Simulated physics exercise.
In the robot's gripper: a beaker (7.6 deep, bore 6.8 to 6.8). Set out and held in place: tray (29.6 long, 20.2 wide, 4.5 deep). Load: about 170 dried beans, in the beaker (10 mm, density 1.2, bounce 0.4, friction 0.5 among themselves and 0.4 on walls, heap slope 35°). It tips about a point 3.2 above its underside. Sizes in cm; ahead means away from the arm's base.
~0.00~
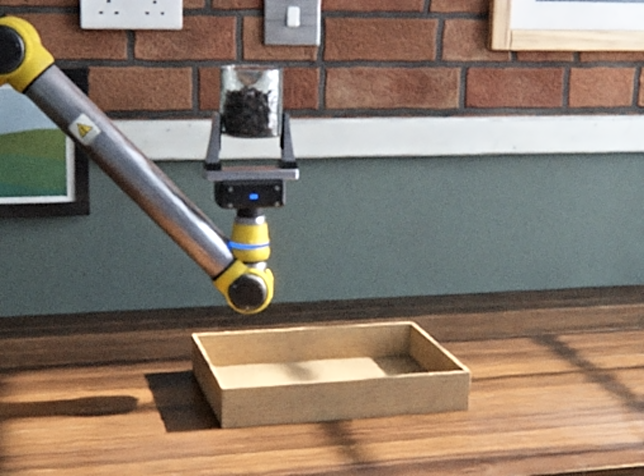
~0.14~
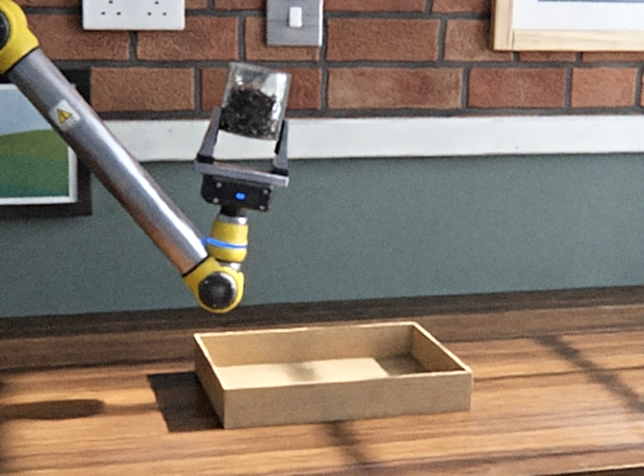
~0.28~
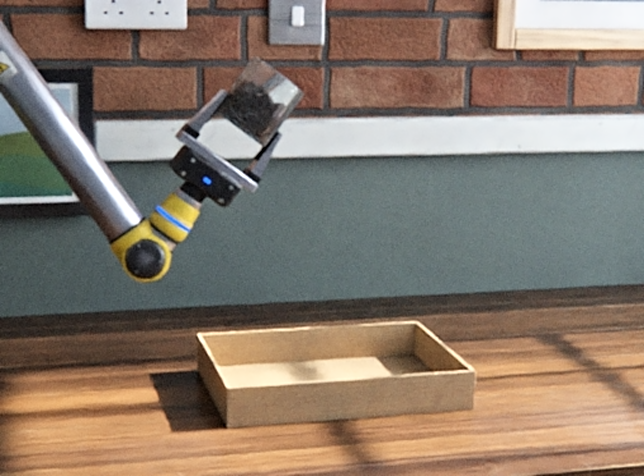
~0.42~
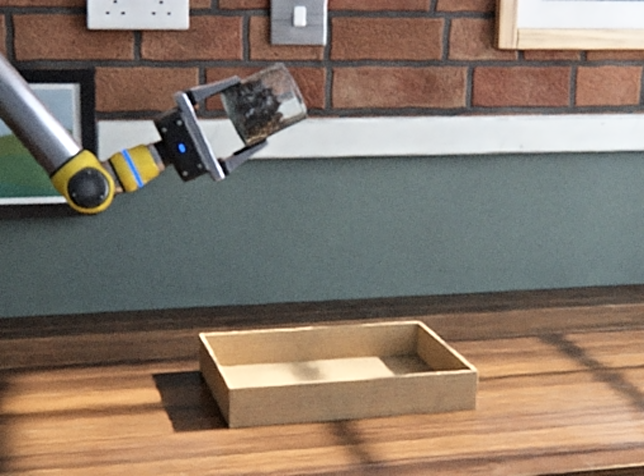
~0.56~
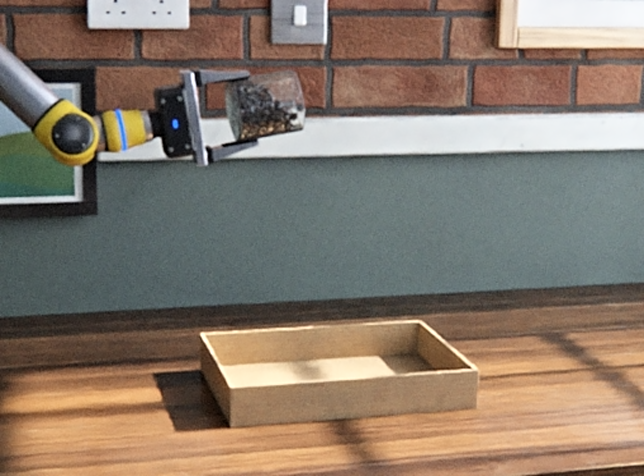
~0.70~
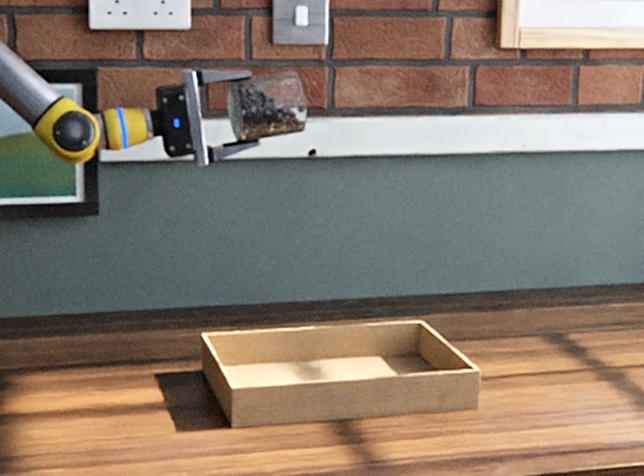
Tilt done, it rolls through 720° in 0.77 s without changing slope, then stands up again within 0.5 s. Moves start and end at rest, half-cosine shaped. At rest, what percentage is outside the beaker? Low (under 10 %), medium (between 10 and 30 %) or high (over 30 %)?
A medium share, between 10 and 30 %, ends outside the beaker.
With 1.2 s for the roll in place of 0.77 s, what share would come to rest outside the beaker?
It would be near 35 per cent.
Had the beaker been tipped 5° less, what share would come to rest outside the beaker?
It would be near 5 per cent.
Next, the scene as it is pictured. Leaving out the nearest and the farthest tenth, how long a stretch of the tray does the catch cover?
Roughly 8 cm.
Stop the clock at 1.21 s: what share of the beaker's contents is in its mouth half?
About 30 per cent.
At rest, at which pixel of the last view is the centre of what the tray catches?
Around (365, 379).
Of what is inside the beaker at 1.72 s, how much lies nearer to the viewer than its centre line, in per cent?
Some 45 per cent.
After 1.21 s, tipped 82°, highest piece 39 above the table; 154 in the beaker, 3 in the tray, 10 in flight or on a rim.
After 1.72 s, tipped 42°, highest piece 37 above the table; 142 in the beaker, 22 in the tray, 3 in flight or on a rim.
After 2.17 s, upright, highest piece 39 above the table; 142 in the beaker, 25 in the tray.
After 2.87 s, upright, highest piece 39 above the table; 142 in the beaker, 25 in the tray.
At rest, 142 in the beaker, 25 in the tray. That is 15 % outside the beaker.
